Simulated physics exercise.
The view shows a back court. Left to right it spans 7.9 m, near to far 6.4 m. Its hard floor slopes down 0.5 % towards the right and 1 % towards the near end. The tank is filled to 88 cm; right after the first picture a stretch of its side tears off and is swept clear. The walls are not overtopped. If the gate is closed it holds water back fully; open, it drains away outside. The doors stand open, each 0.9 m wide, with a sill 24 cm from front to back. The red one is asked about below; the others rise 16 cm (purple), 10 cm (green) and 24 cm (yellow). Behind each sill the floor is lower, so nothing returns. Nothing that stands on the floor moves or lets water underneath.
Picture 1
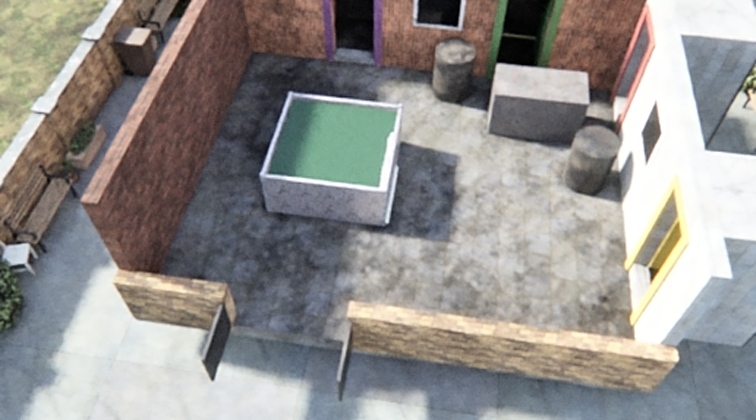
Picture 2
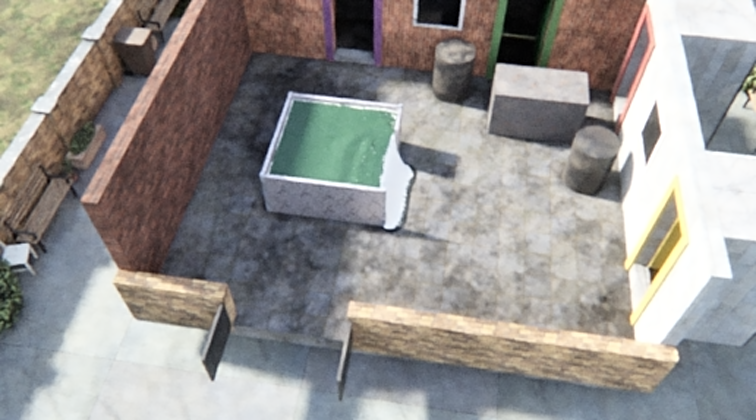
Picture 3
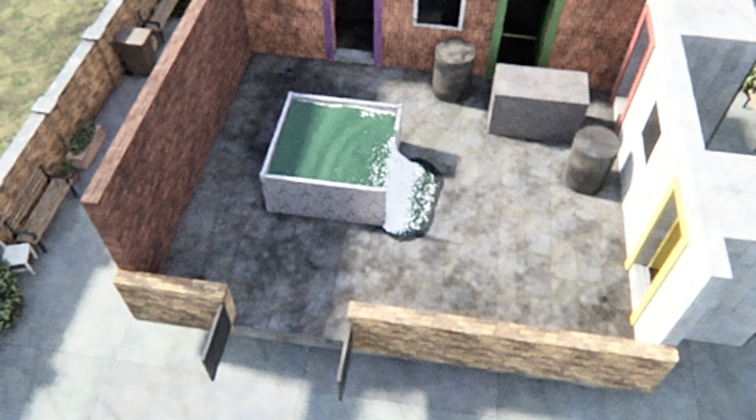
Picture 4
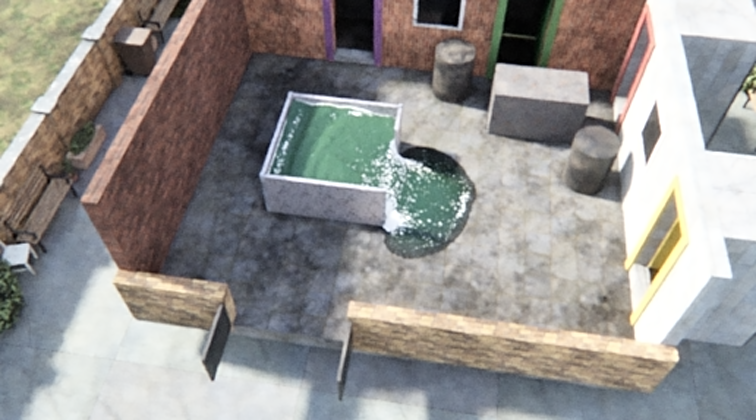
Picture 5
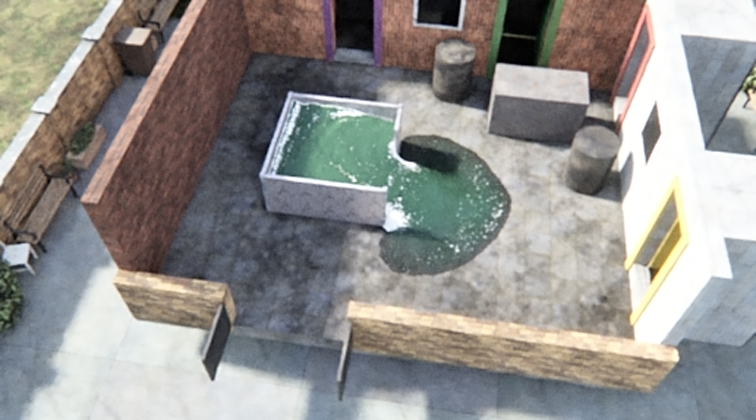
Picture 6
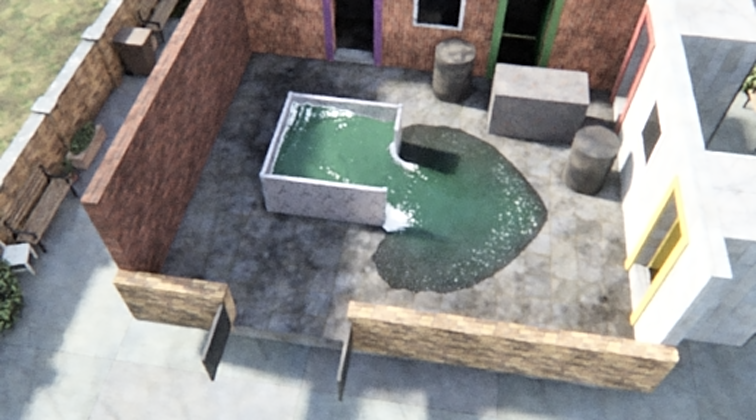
Green water bursts from the right side of a square tank and spreads across the courtyard floor.
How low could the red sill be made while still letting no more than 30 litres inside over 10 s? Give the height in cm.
At least 10 cm or so.
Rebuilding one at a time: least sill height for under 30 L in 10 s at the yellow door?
Roughly 27 cm at yellow.
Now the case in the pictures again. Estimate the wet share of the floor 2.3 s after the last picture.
Near 45 per cent is wet.
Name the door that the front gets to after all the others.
It is the purple one.
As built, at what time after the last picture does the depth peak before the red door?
Near 5.5 s.
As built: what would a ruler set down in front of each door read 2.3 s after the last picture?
In cm: Purple 0, green 2, yellow 33, red 12.
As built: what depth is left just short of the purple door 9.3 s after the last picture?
Roughly 2.5 cm deep.
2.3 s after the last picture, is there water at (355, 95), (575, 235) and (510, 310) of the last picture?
In turn: Still dry, under water, under water.
Then, 0.7 s after the last picture water covers 40 % of the floor, deepest (42 cm) near (397, 208); it has not reached the red door.
Then, 2.3 s after the last picture water covers 45 % of the floor, deepest (41 cm) near (629, 368); 12 cm at the red door, 0 litres in over its 22 cm sill.
Then, 9.3 s after the last picture water covers 95 % of the floor, deepest (16 cm) near (629, 368); 9 cm at the red door, 0 litres in over its 22 cm sill.
At the red door as built, the water peaked near 15 cm, 5.5 s after the last picture.
Run again over the same 10 s with other heights there, 47 litres in over 8.5 cm, 17 litres over 12 cm. The limit of 30 litres is kept from about 10 cm up.
